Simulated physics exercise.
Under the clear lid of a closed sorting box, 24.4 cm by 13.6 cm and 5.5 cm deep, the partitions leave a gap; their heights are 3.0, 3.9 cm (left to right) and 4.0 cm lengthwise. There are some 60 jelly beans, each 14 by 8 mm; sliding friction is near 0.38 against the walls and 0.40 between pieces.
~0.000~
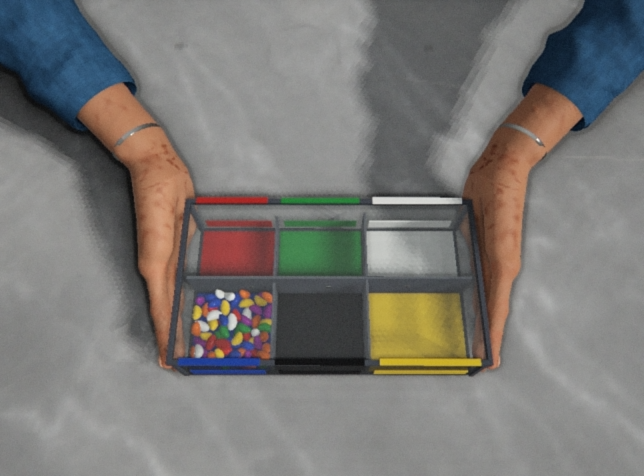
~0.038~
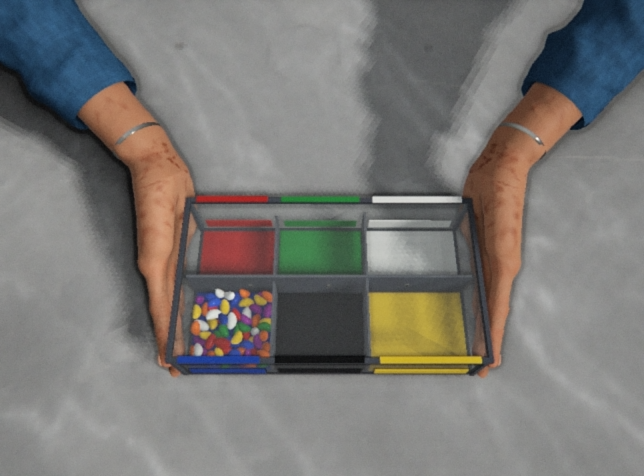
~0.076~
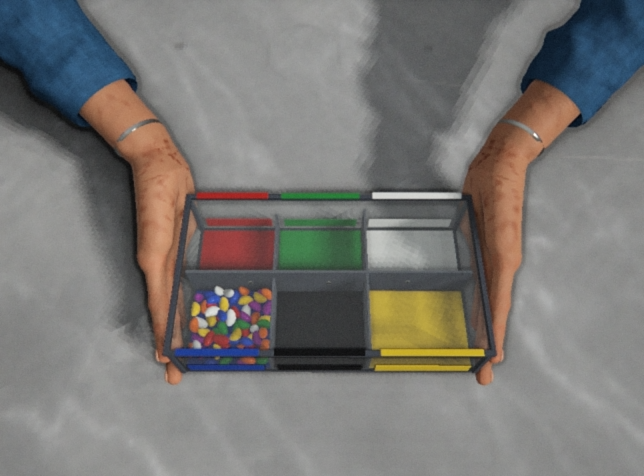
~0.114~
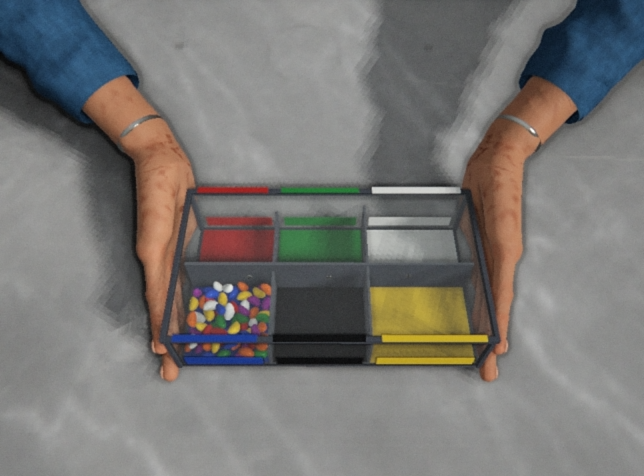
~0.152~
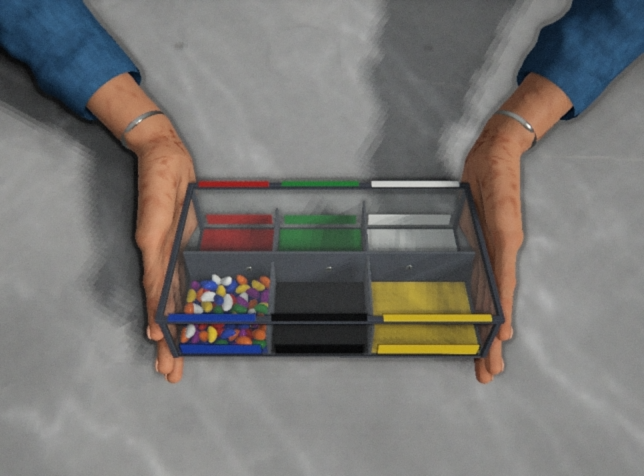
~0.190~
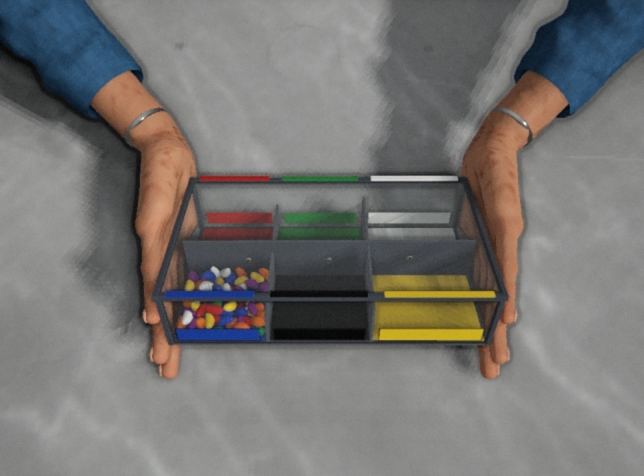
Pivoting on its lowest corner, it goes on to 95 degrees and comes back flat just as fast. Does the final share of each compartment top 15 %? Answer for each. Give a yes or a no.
Red - yes; blue - yes; green - no; yellow - no; white - no; black - no.
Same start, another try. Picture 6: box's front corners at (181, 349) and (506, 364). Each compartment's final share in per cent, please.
In per cent, the final split is red 0, blue 5, green 0, yellow 40, white 0, black 55.
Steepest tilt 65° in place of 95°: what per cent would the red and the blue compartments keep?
In per cent, red comes to 5 and blue to 95.
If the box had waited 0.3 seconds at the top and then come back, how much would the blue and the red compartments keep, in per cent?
In that case blue keeps 60% and red keeps 30%.
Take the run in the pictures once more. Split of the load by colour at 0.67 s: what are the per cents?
Red 15, blue 85, green 0, yellow 0, white 0, black 0.
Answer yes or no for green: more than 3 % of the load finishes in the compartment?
Green yes.
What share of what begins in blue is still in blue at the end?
Some 50 per cent.
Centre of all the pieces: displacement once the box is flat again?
Displacement: Near 4.5 cm.
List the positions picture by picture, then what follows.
Box tilt 0 degrees, front corners at (172, 360) and (487, 361); blue 100 %, in the first frame.
Box tilt 1 degrees, front corners at (171, 358) and (488, 358), in the second frame.
Box tilt 4 degrees, front corners at (169, 351) and (490, 351), lowest corner left back, in the third frame.
Box tilt 10 degrees, front corners at (166, 337) and (494, 338), lowest corner left back, in the fourth frame.
Box tilt 17 degrees, front corners at (162, 318) and (498, 318), lowest corner left back, in the fifth frame.
Box tilt 24 degrees, front corners at (159, 295) and (501, 295), lowest corner left back; blue 100 %. Its pace works out near 185 degrees a second, in the sixth frame.
After 0.67 s, tilt 94 degrees; red 15 %, blue 85 %.
Then, at 1.00 s, tilt 38 degrees; red 35 %, blue 55 %, green 10 %.
Then, at 1.42 s, tilt 0 degrees; red 40 %, blue 55 %, green 10 %.
By 1.9 s all is still; red 40 %, blue 55 %, green 10 %, yellow 0 %, white 0 %, black 0 %.
